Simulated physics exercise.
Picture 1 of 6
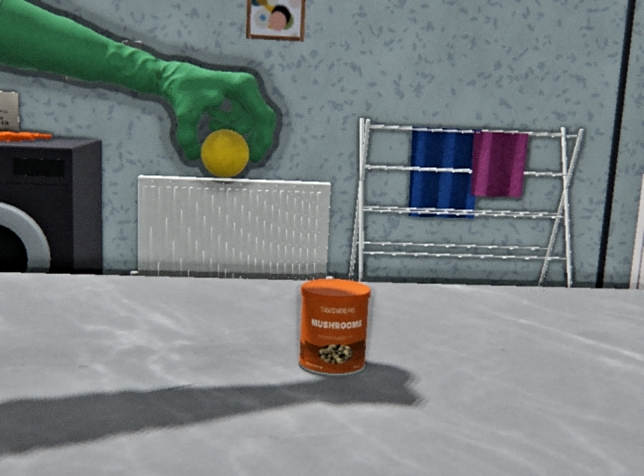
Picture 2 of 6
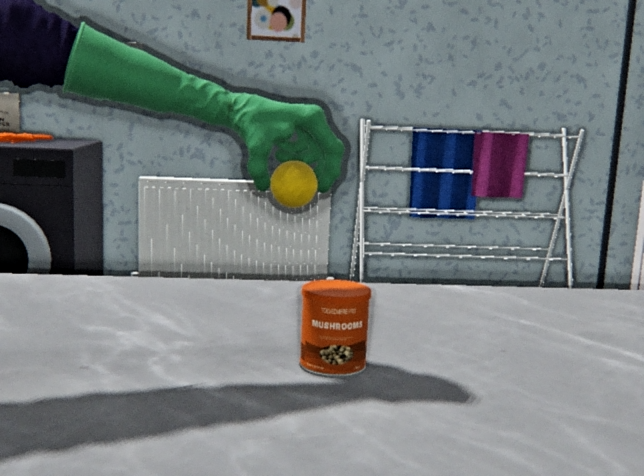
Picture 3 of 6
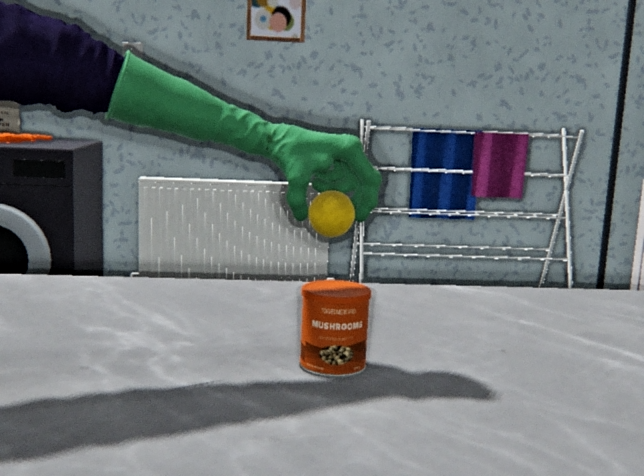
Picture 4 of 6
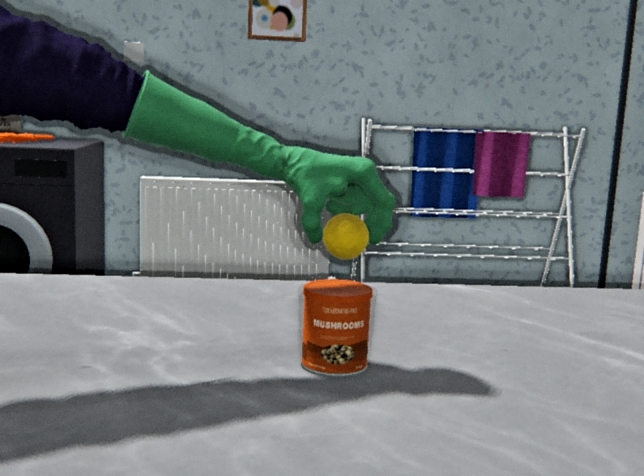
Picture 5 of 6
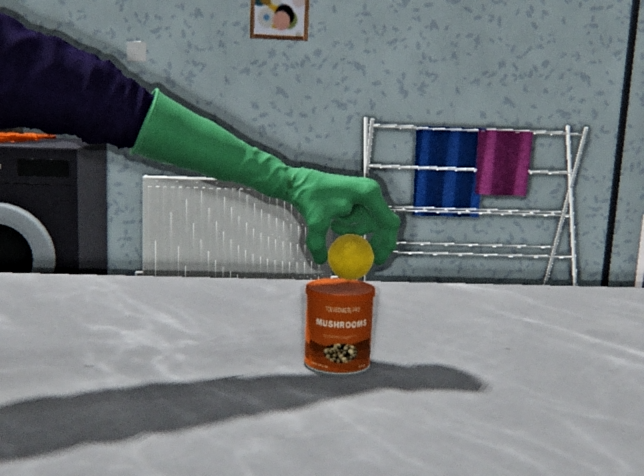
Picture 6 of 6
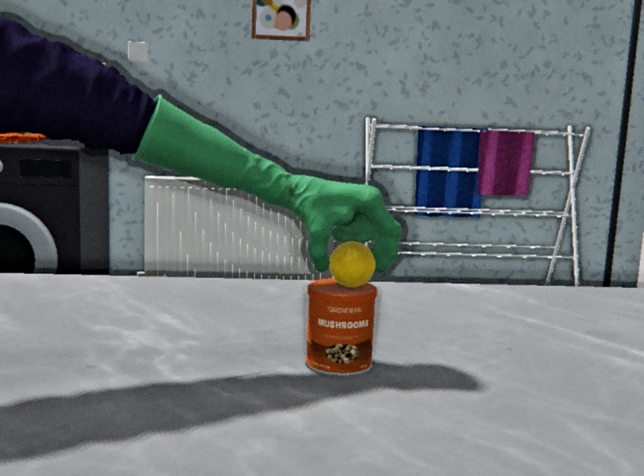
A green-gloved hand holding a yellow lemon moves right and downward above a gray surface, slowing as it nears an orange mushroom can, and brings the lemon to the can's top, with a drying rack and radiator behind.
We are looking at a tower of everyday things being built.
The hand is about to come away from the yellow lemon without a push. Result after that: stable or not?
Stable.
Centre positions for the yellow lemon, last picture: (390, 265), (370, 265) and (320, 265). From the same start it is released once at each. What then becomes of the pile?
Result per try: First toppled, second still standing, third still standing.
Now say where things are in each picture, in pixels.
The first frame shows coming down; yellow lemon (225, 153); orange pot (334, 327).
The second frame shows coming down; yellow lemon (294, 184); orange pot (335, 327).
The third frame shows coming down; yellow lemon (332, 214); orange pot (335, 328).
The fourth frame shows coming down; yellow lemon (346, 236); orange pot (336, 327).
The fifth frame shows coming down; yellow lemon (351, 257); orange pot (339, 326).
The sixth frame shows in place under the hand; yellow lemon (352, 264); orange pot (341, 326).
Then, 0.20 s on from there, no change.
Then, 0.40 s on from there, yellow lemon resting near (352, 265).
In the end, both unmoved. At the end, from the last picture's camera, yellow lemon near (352, 265). The pile stays up.
